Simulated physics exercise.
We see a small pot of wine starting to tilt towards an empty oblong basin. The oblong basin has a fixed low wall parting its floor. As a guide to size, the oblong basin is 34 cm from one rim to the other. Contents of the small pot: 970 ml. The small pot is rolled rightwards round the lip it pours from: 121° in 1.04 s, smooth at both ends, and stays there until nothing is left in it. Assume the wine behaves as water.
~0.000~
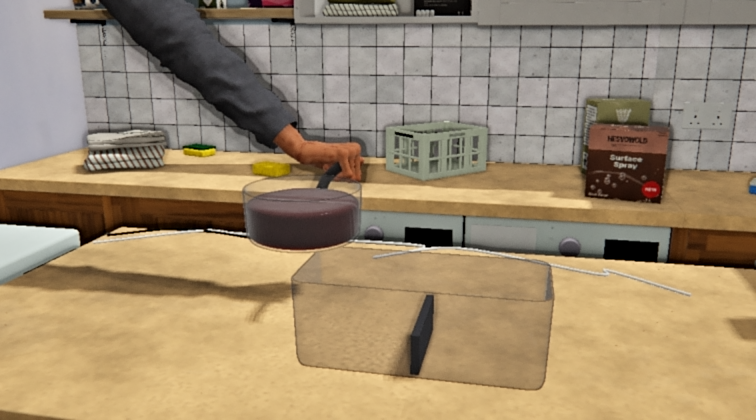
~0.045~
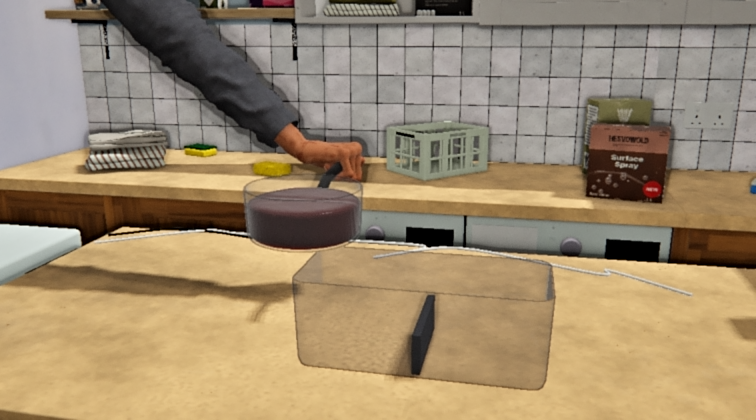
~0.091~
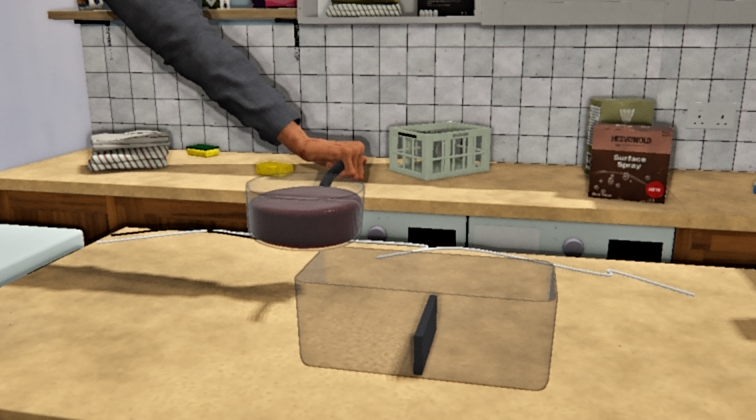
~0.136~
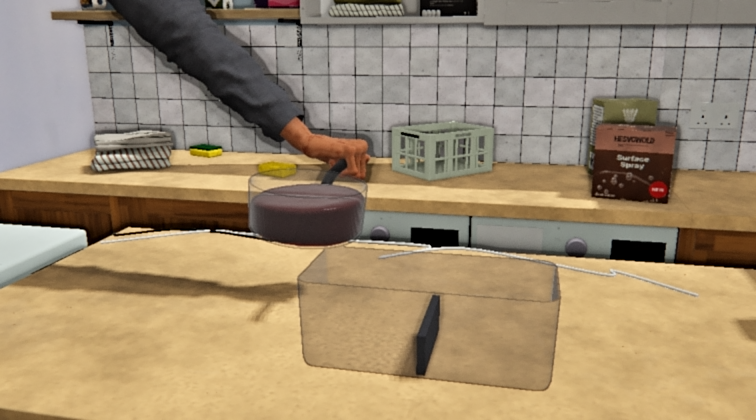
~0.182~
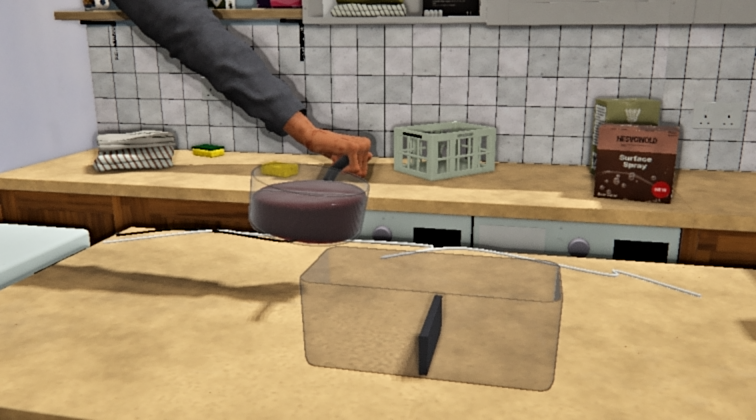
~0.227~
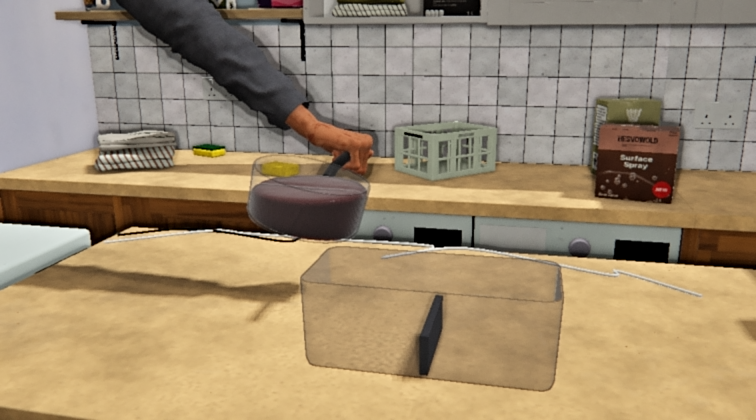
A hand slowly tilts a small clear pot of dark wine rightwards above an empty basin.
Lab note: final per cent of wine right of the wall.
Approx. 76 %.
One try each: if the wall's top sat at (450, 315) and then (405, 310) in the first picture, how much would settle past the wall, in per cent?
Respectively 30 and 90 %.
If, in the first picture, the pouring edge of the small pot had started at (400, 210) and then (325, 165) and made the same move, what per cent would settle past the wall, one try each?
Near 90 in a hundred on the first go and near 40 in a hundred on the second.
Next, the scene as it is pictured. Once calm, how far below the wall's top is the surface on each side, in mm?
It's around 48 mm on the left side and around 26 mm on the right side.
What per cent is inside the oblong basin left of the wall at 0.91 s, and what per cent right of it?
Left roughly 12, right roughly 74.
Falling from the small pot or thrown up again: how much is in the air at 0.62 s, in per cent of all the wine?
It comes to roughly 42 per cent.
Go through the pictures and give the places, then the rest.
In the first frame, it leans 0°; its right rim is at (359, 191); the wine meets the walls at (252, 197) and (359, 203); the oblong basin's rim runs from (306, 263) to (551, 282); the wall's top is at (423, 315).
In the second frame, it leans 1°; its right rim is at (360, 191); the wine meets the walls at (253, 197) and (359, 202).
In the third frame, it leans 2°; its right rim is at (362, 192); the wine meets the walls at (255, 196) and (361, 200).
In the fourth frame, it leans 5°; its right rim is at (365, 192); the wine meets the walls at (257, 194) and (364, 198).
In the fifth frame, it leans 9°; its right rim is at (367, 192); the wine meets the walls at (258, 189) and (366, 195).
In the sixth frame, it leans 14°; its right rim is at (368, 192); the wine meets the walls at (258, 183) and (366, 191).
By 0.62 s the tilt is 79° and 48 per cent is still to pour, 7 is left of the wall and 3 right of it.
By 0.91 s the tilt is 116° and 3 per cent is still to pour, 13 is left of the wall and 73 right of it.
By 1.21 s the tilt is 121° and 0 per cent is still to pour, 23 is left of the wall and 76 right of it.
By 1.54 s the tilt is 121° and 0 per cent is still to pour, 23 is left of the wall and 76 right of it.
At rest 23 per cent lies left of the wall, 76 right of it and 1 outside.
